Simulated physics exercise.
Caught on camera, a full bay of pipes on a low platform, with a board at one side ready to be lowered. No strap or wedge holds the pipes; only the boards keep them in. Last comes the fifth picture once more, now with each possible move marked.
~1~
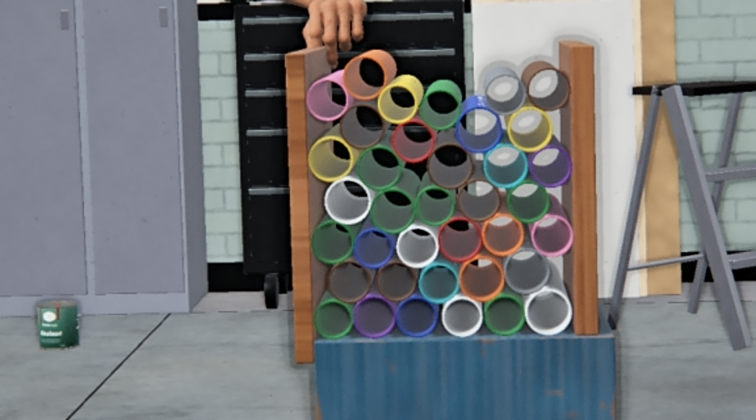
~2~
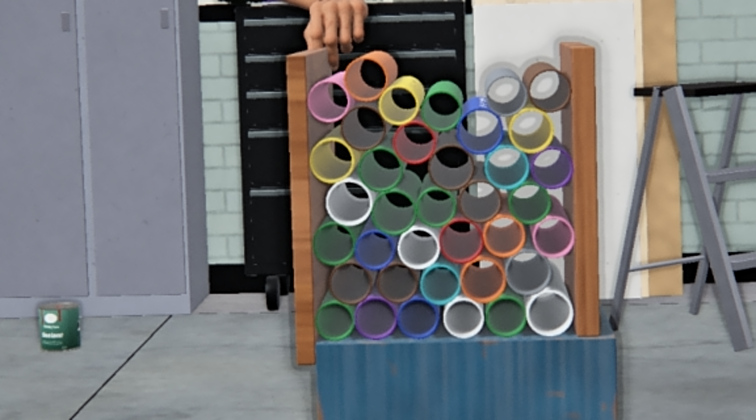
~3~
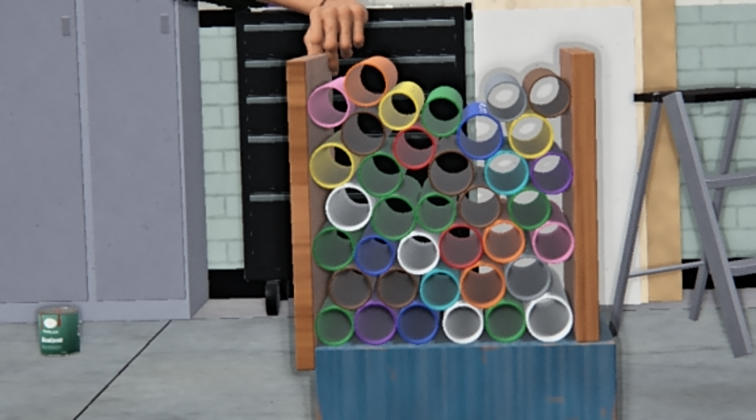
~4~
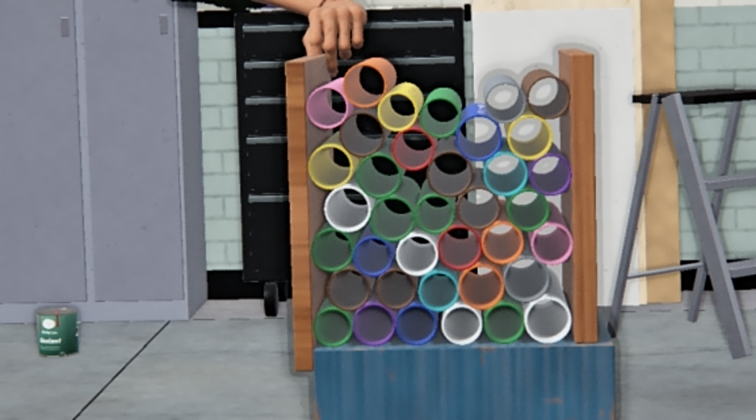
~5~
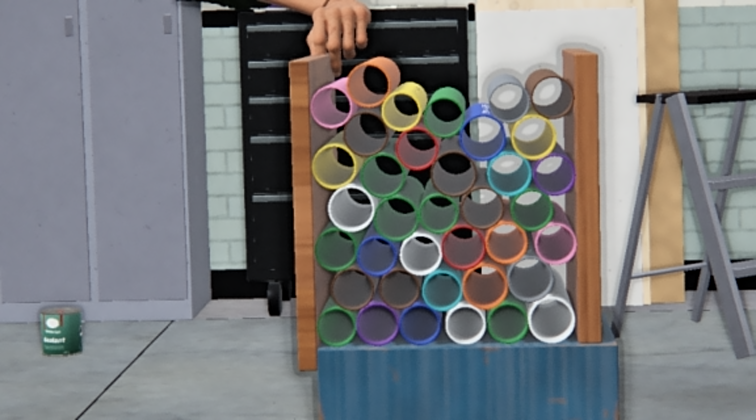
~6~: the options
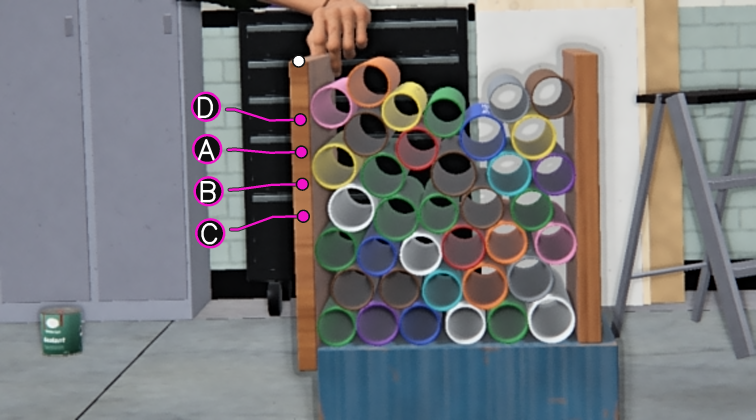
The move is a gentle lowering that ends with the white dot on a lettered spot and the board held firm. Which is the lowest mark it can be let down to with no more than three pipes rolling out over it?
Slide it to B.
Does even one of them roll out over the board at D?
No, at D.
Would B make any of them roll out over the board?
At B: Yes.
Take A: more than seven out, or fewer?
At A, fewer than seven.
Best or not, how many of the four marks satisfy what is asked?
Three of the four.
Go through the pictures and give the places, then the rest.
A grey pipe (527, 271); an orange pipe (503, 235); a green pipe (529, 203), in the first picture.
A green pipe (530, 204); a brown pipe (451, 168), in the second picture.
A yellow pipe (532, 136); an orange pipe (366, 85), in the third picture.
Side board (314, 201); a green pipe (333, 327), in the fourth picture.
A white pipe (551, 320); a grey pipe (531, 279); an orange pipe (507, 243), in the fifth picture.
On the marked copy, A at (301, 152); B at (302, 184); C at (303, 216); D at (300, 120); the white dot at (299, 61).
Taking B. A third of the way, top of the board (311, 119).
Two thirds of the way, top of the board (313, 182).
When it is over, top of the board (313, 183), two out over the board.
As for the rest, A two out over the board; C more than three out over the board; D none out over the board.
